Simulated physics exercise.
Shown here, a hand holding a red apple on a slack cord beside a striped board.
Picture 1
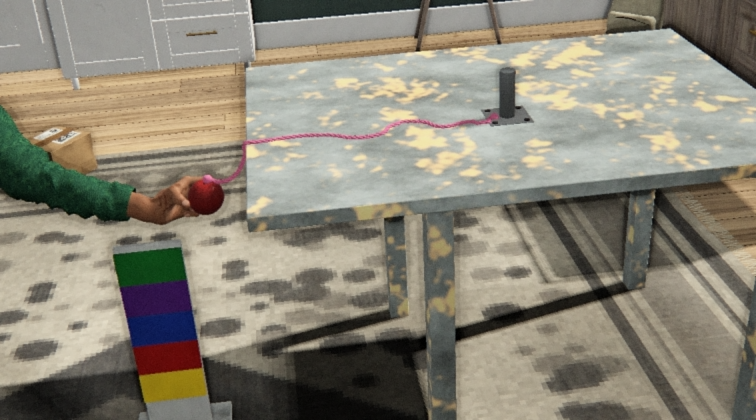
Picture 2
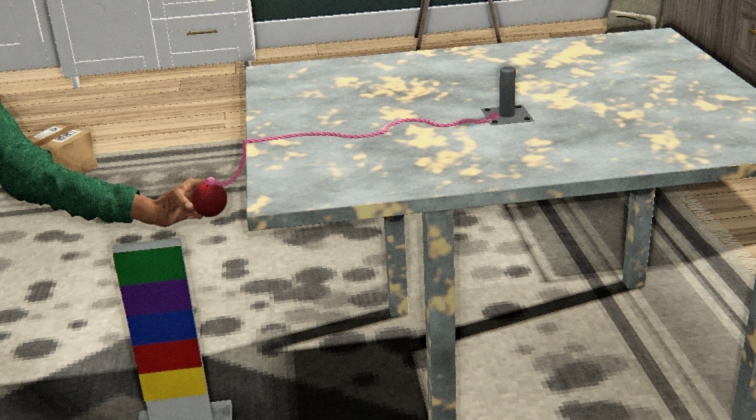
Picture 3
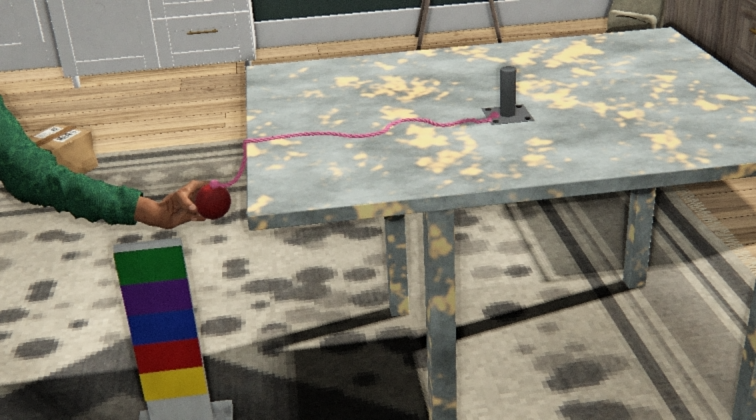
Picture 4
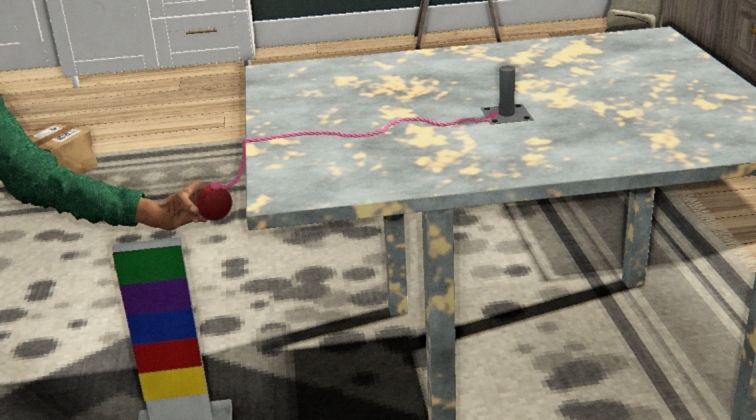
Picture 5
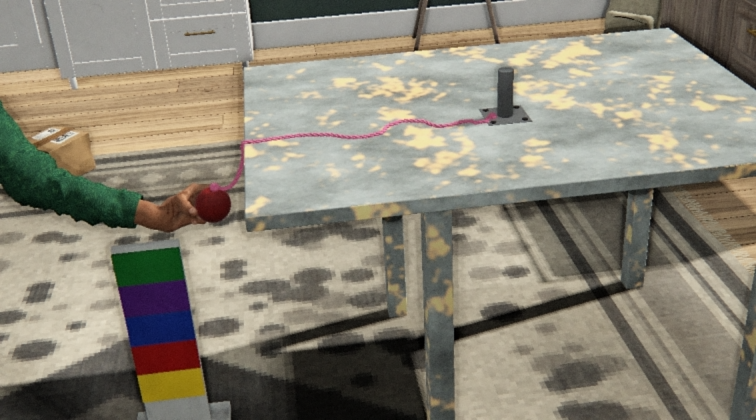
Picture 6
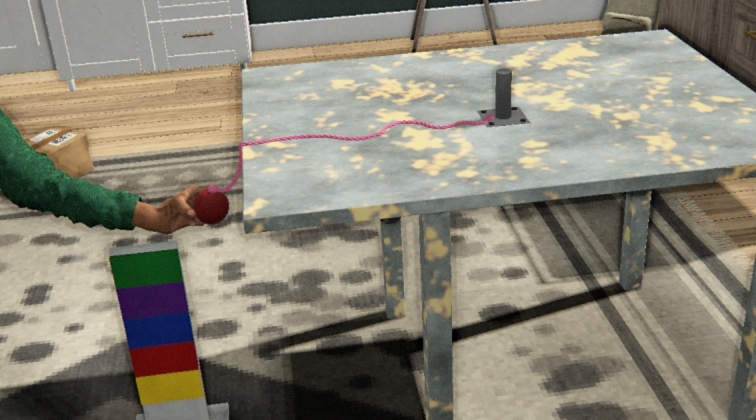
A hand in a green sleeve shifts a dark red ball-like apple very slightly right, then a touch back left, while the camera, looking down into a room with a patterned rug, barely drifts. A slack pink cord runs from the apple across a mottled grey-and-yellow table to a dark upright post. Below the hand, a board striped green, purple, blue, red and yellow stands still.
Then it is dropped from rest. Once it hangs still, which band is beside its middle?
Its centre hangs level with the green band.
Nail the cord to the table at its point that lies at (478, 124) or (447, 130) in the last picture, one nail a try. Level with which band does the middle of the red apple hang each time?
One after the other, green; green.
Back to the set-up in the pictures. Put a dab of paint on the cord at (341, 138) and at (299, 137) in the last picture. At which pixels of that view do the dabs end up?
Near (306, 137) and (262, 142).
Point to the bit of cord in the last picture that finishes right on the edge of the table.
That spot is around (281, 140).
Early on, apple near (233, 251); level with green.
Midway, apple near (272, 252); level with green.
Near the end, apple near (266, 254); level with green.
Finally, apple near (260, 255); level with green. Its middle rests at the green band.
